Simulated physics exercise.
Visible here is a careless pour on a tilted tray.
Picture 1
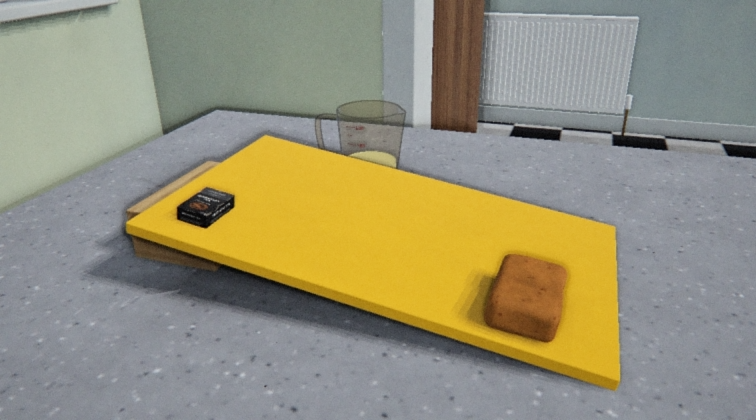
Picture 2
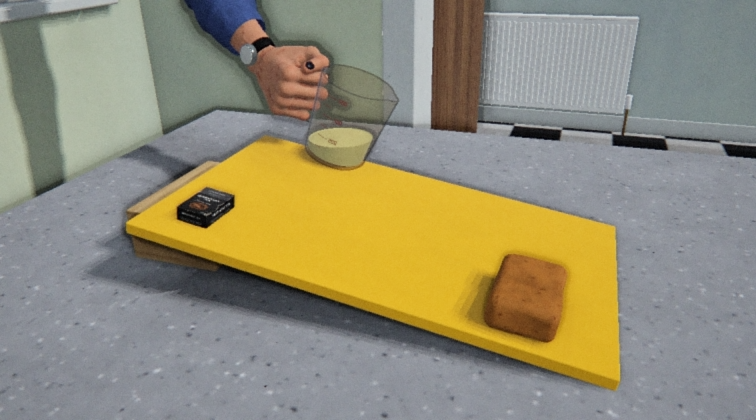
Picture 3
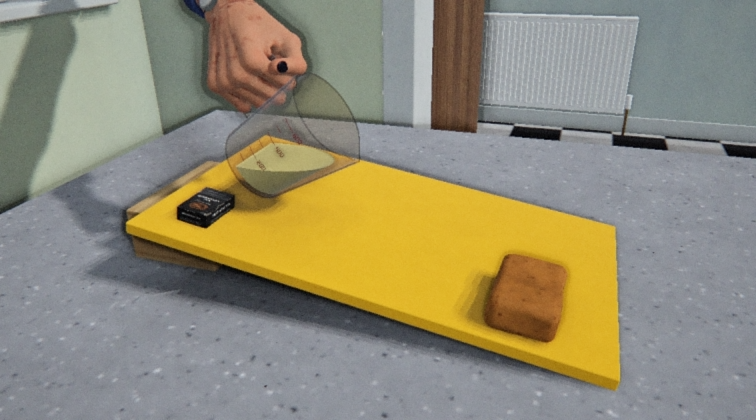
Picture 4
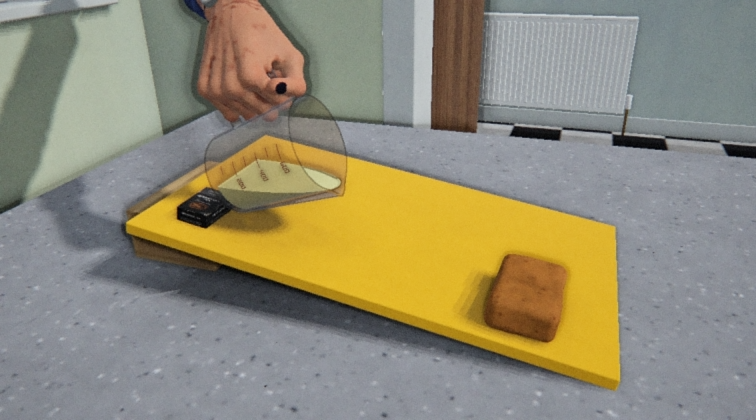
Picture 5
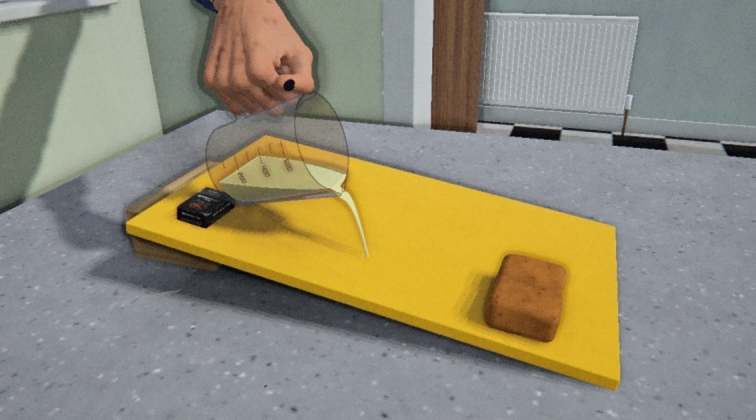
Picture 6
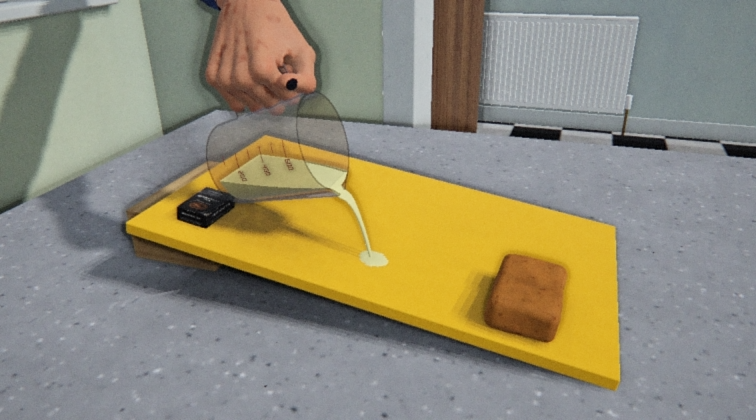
A hand lifting a measuring jug and tilting it over a sloping yellow tray, pouring pale liquid between a carton and bread roll.
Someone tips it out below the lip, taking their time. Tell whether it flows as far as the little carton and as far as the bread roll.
Little carton - no, bread roll - yes.
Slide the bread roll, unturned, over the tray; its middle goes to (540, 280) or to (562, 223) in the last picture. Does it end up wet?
Lab note - position 1: It gets touched by it; position 2: It avoids the spill.
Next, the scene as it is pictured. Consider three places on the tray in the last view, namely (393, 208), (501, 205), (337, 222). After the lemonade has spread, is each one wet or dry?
Spot one ends up out of the spill, spot two out of the spill, spot three out of the spill.
A moment on, it runs down to the right; the little carton is untouched; the bread roll is reached.
Further on, it runs down to the right and off the end; the little carton is untouched; the bread roll is reached.
When it is over, it runs down to the right and off the end; the little carton is untouched; the bread roll is reached.
